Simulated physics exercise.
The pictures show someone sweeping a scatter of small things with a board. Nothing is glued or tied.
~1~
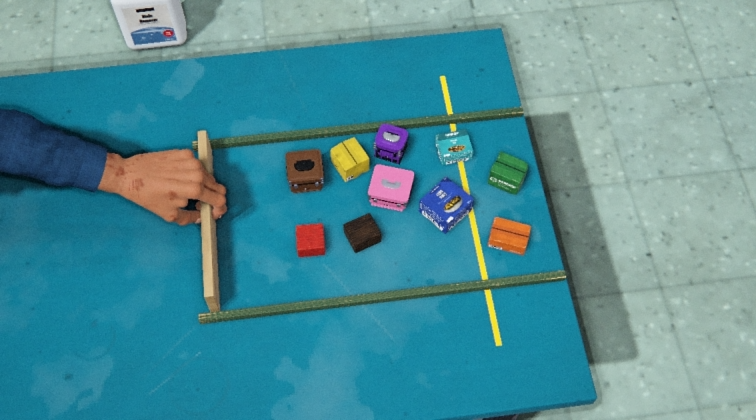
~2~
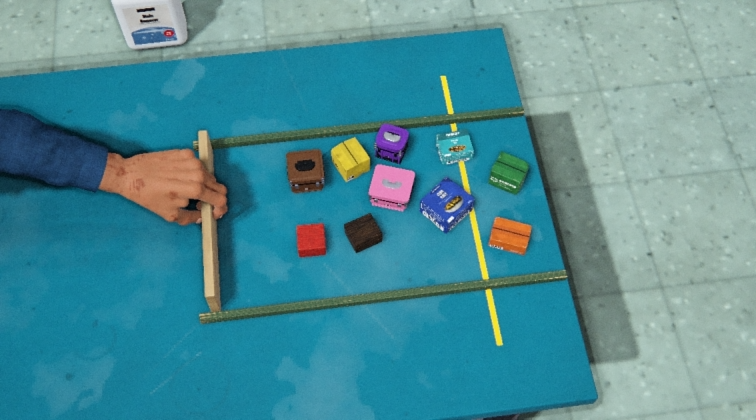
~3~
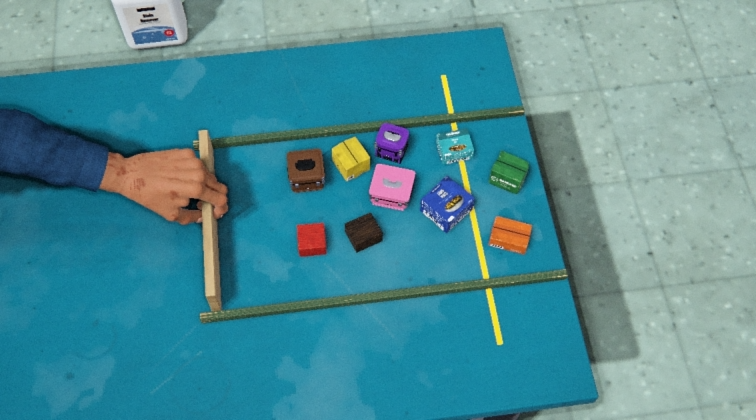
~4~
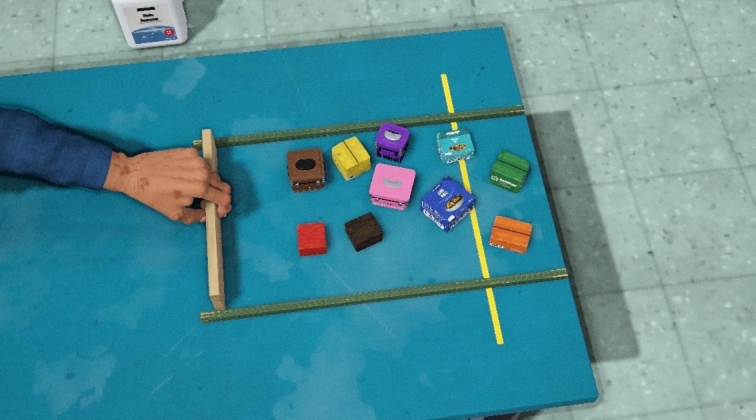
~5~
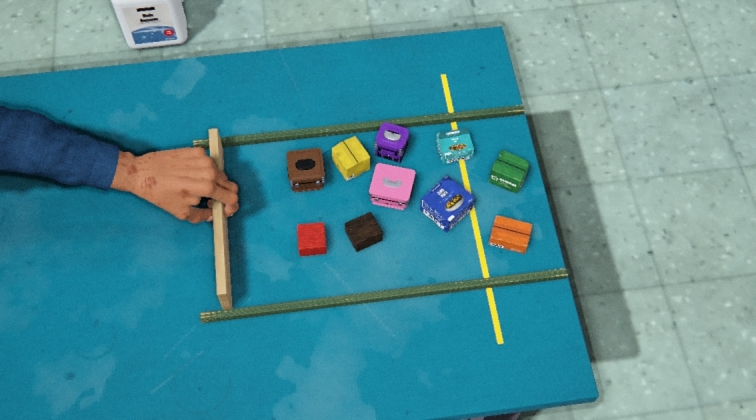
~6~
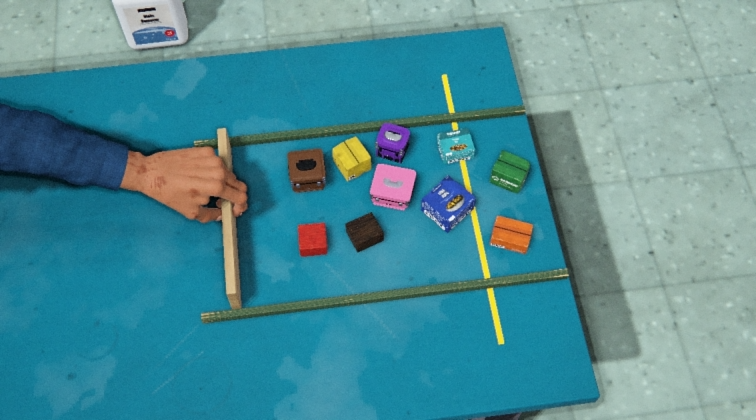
To begin with, a hand holds a wooden board upright at the left of a blue table, between two parallel strips, with colourful small boxes scattered to its right near a yellow line. The hand then slides the board slightly rightward, while the boxes stay still, untouched by it.
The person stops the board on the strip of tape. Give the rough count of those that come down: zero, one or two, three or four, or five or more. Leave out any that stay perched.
Here the number that fall off is one or two.
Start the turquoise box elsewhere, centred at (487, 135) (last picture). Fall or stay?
It comes down.
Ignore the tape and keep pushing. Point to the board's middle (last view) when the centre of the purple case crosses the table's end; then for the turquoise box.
Near (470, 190) and (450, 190).
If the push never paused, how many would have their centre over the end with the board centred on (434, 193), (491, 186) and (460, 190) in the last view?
Past the end: 0, 4 and 1.
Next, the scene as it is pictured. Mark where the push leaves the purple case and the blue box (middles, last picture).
About (529, 119), and the other about (546, 195).
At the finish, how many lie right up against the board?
That makes 2.
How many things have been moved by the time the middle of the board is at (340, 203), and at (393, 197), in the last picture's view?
First 5, then 8.
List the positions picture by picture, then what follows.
The first frame shows green box (508, 174); orange box (509, 236); turquoise box (454, 147); board (208, 219); tape (468, 199).
The second frame shows orange box (510, 236); pink case (392, 188).
The third frame shows turquoise box (455, 146); brown case (306, 171).
The fourth frame shows green box (509, 172); purple case (392, 143).
The fifth frame shows orange box (510, 235); board (220, 217).
The sixth frame shows green box (510, 172); orange box (511, 235); turquoise box (456, 146); board (229, 216); tape (470, 198).
Soon after, none off yet; green box at rest near (510, 172); orange box at rest near (511, 235); turquoise box at rest near (456, 146).
After that, none off yet; green box at rest near (510, 172); orange box at rest near (511, 235); turquoise box displaced about its own width near (492, 144).
In the end, the number that fall off is one or two; gone, turquoise box.
